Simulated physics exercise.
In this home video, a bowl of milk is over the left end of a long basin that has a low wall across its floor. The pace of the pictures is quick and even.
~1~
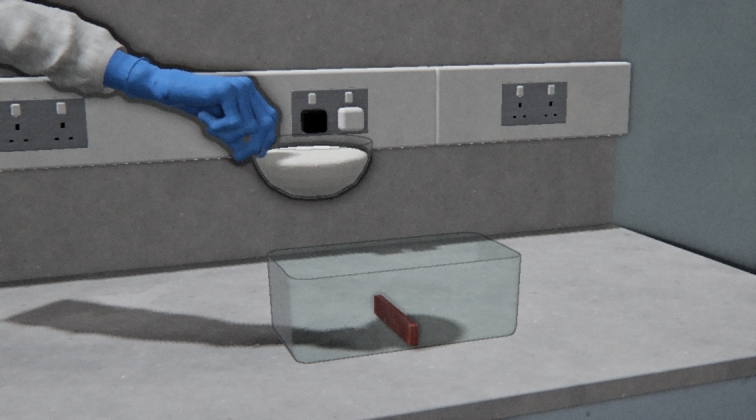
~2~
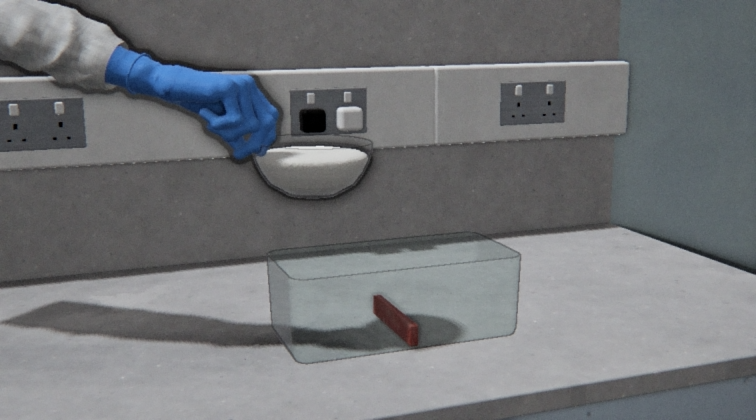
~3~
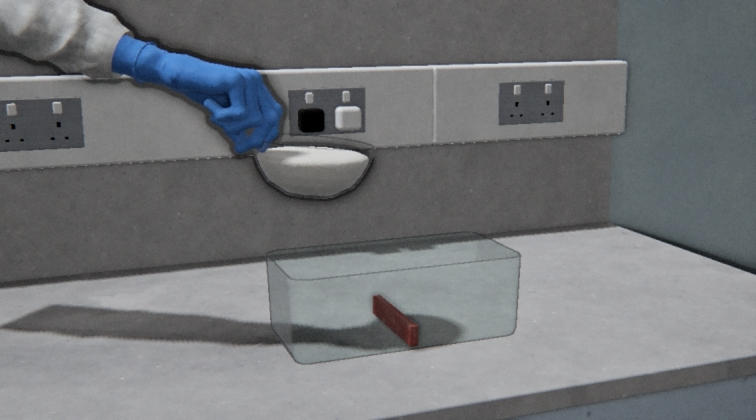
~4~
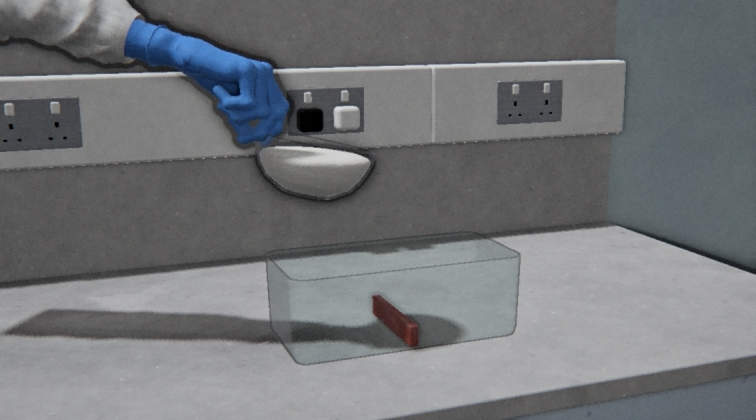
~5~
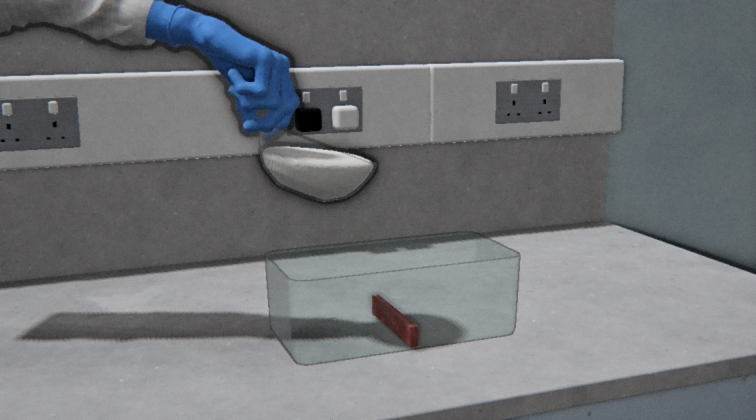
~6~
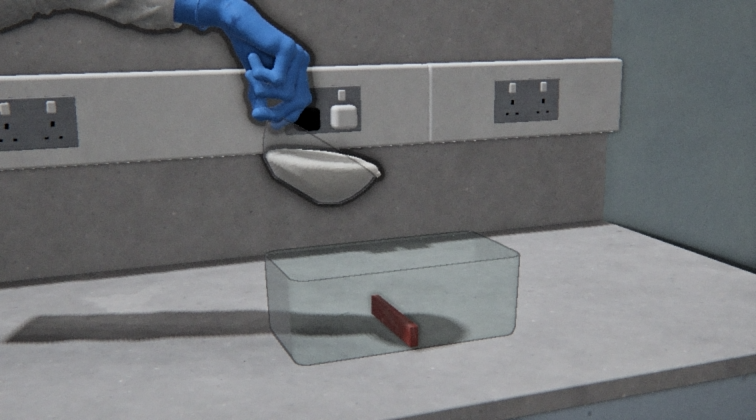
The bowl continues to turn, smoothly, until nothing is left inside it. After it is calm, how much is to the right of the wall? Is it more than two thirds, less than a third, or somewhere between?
Somewhere between a third and two thirds.
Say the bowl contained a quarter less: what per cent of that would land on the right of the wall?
Near 55 parts in a hundred.
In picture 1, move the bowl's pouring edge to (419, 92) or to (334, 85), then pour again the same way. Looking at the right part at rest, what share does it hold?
The first start yields 70 per cent, the second 30 per cent.
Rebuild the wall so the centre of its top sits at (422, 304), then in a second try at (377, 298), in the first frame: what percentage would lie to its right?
Around 20 per cent for the first, around 80 per cent for the second.
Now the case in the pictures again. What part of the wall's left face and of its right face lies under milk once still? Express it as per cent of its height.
Some 40 per cent left and 50 right.
A moment on, the bowl is tipped on its side and 8 per cent is still to pour, 13 is left of the wall and 46 right of it.
Next, the bowl is tipped right over and 0 per cent is still to pour, 37 is left of the wall and 59 right of it.
Then the bowl is tipped right over and 0 per cent is still to pour, 39 is left of the wall and 58 right of it.
Later the bowl is tipped right over and 0 per cent is still to pour, 40 is left of the wall and 58 right of it.
At rest 40 per cent lies left of the wall, 58 right of it and 2 outside.
